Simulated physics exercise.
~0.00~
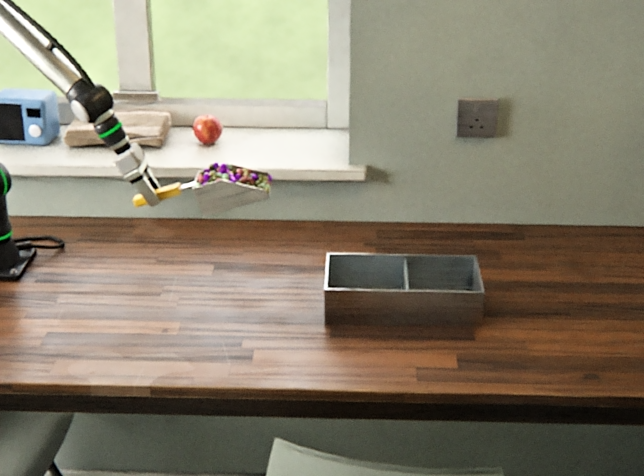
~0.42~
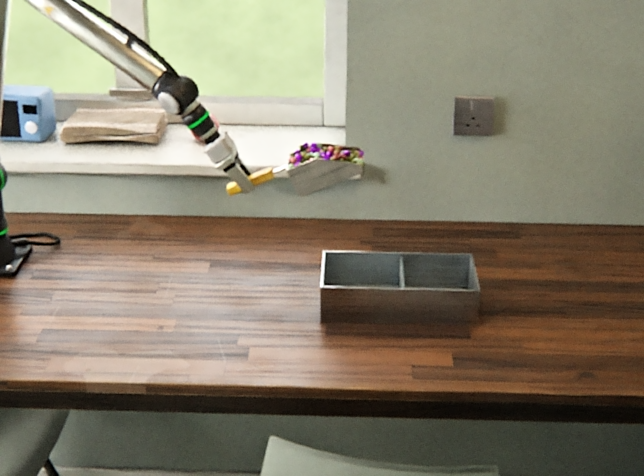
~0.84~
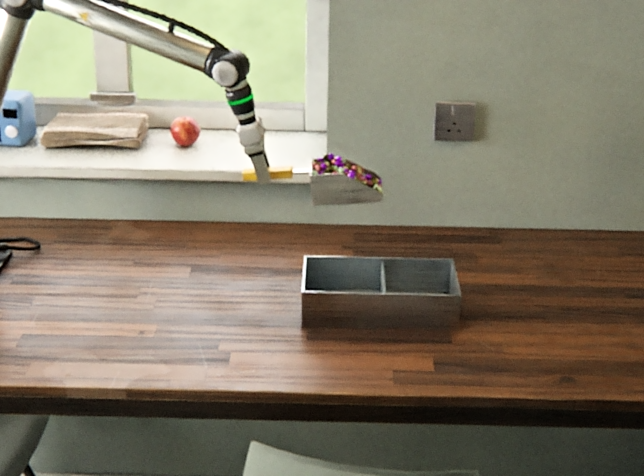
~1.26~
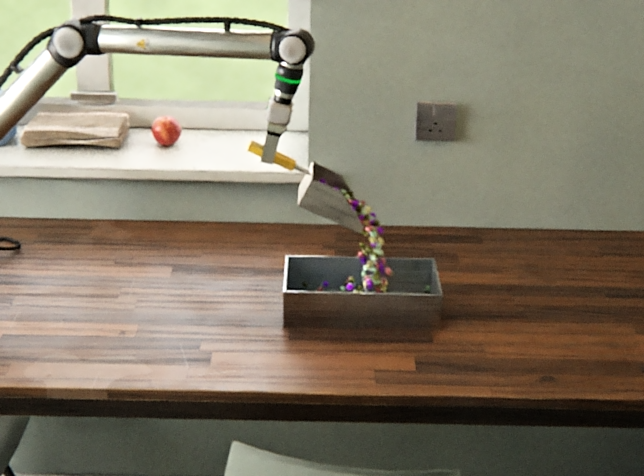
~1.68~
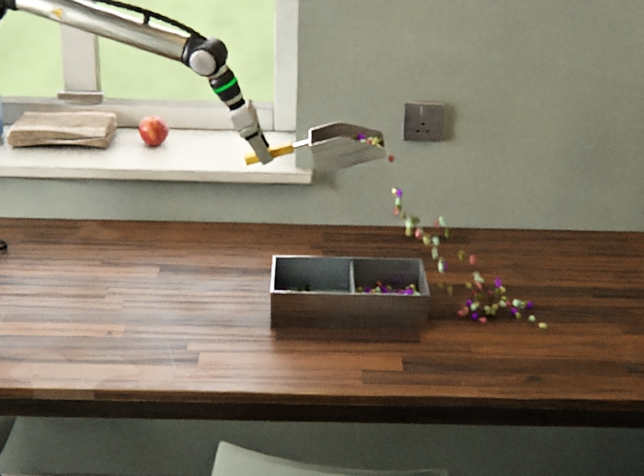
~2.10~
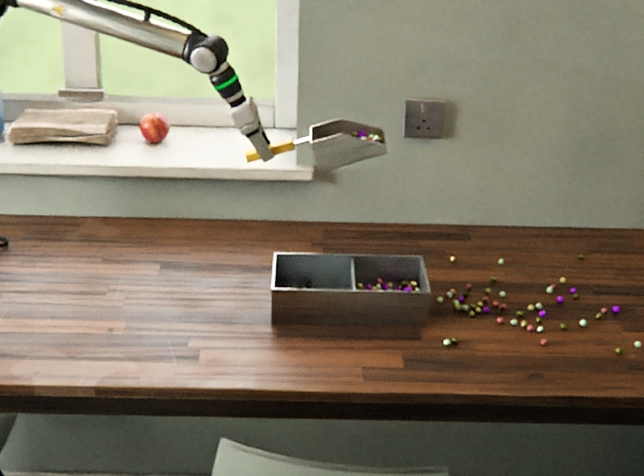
A robot arm carries a metal scoop heaped with colourful round sweets to the right, above a wooden table where an open box with two compartments stands. As it nears the box, the scoop begins to tip forward. It then tilts steeply, and a stream of sweets pours down mostly into the right compartment. The scoop lifts and tips back, but a trailing string of sweets flies past the box's right end onto the table. They scatter across the wood, while the right compartment holds many, the left only a few, and some remain in the scoop.
